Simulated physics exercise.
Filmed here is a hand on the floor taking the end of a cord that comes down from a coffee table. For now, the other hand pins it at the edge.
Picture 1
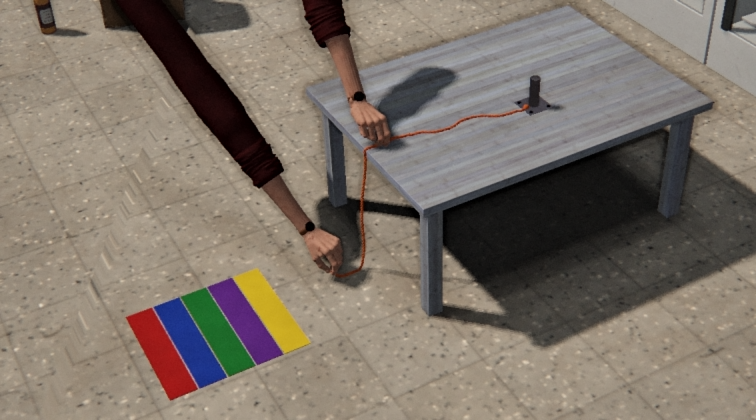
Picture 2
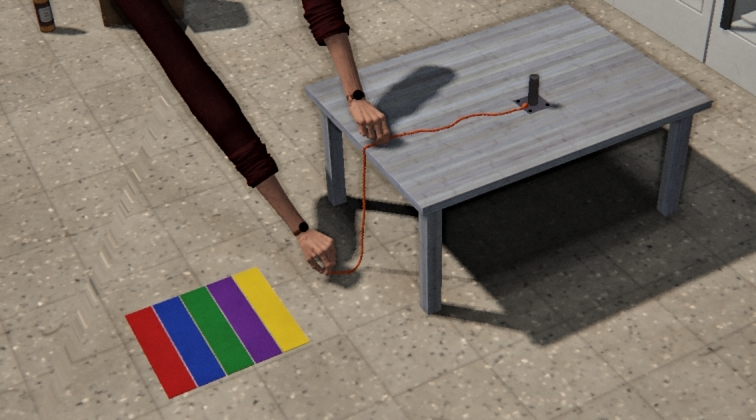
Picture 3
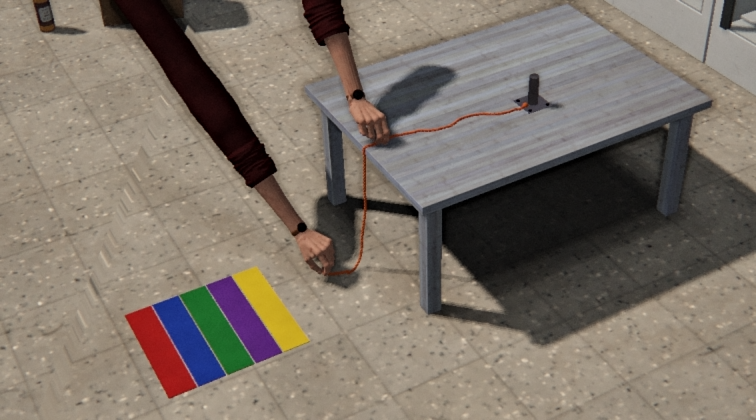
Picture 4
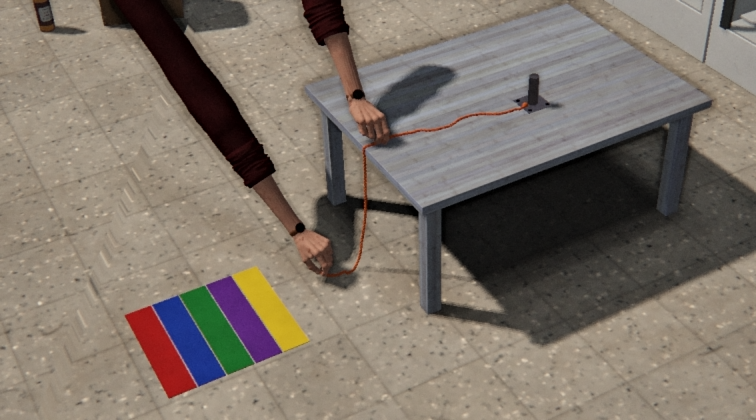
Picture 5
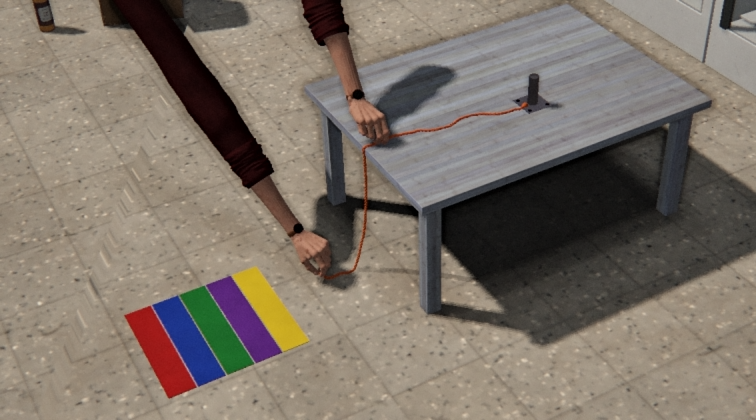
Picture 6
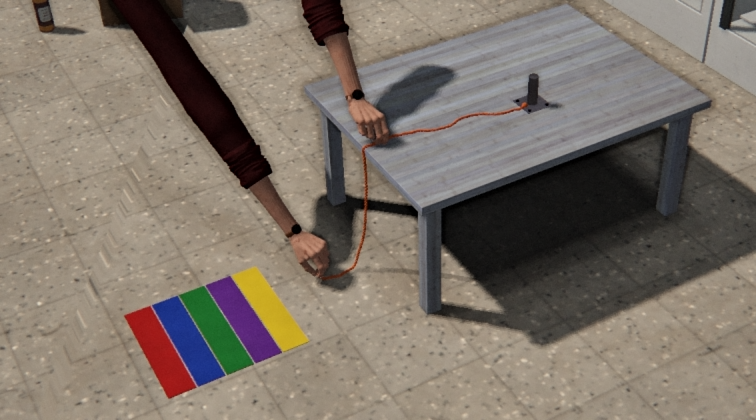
On a speckled tile floor beside a gray coffee table, one hand held an orange-red cord at the table's edge while the other, gripping its low end near a striped colored mat, shifted slightly left.
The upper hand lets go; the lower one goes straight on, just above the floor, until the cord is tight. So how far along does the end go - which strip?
Along to the purple strip.
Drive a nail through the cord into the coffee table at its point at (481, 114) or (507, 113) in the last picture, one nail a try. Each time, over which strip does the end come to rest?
In order: Purple, then purple.
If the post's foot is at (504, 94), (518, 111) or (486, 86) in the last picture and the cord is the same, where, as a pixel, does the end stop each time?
Going through the tries, you get (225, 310), then (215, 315), then (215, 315).
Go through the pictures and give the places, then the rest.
The first picture shows end (331, 272); yellow (288, 334); purple (261, 345); green (233, 356); blue (204, 367); red (176, 379).
The second picture shows end (325, 272); cord through (506, 113) (453, 125) (400, 136) (365, 167) (364, 216) (360, 260).
The third picture shows end (323, 273).
The fourth picture shows end (321, 273); cord through (506, 113) (453, 125) (400, 135) (365, 166) (365, 215) (358, 260).
The fifth picture shows end (319, 274).
The sixth picture shows end (318, 275); cord through (505, 113) (452, 125) (399, 135) (365, 166) (365, 215) (357, 260).
Early on, end near (289, 286); short of the strips.
Midway, end near (257, 298); over yellow.
At the end of the slack, end near (239, 305); over purple. The end stops over the purple strip.
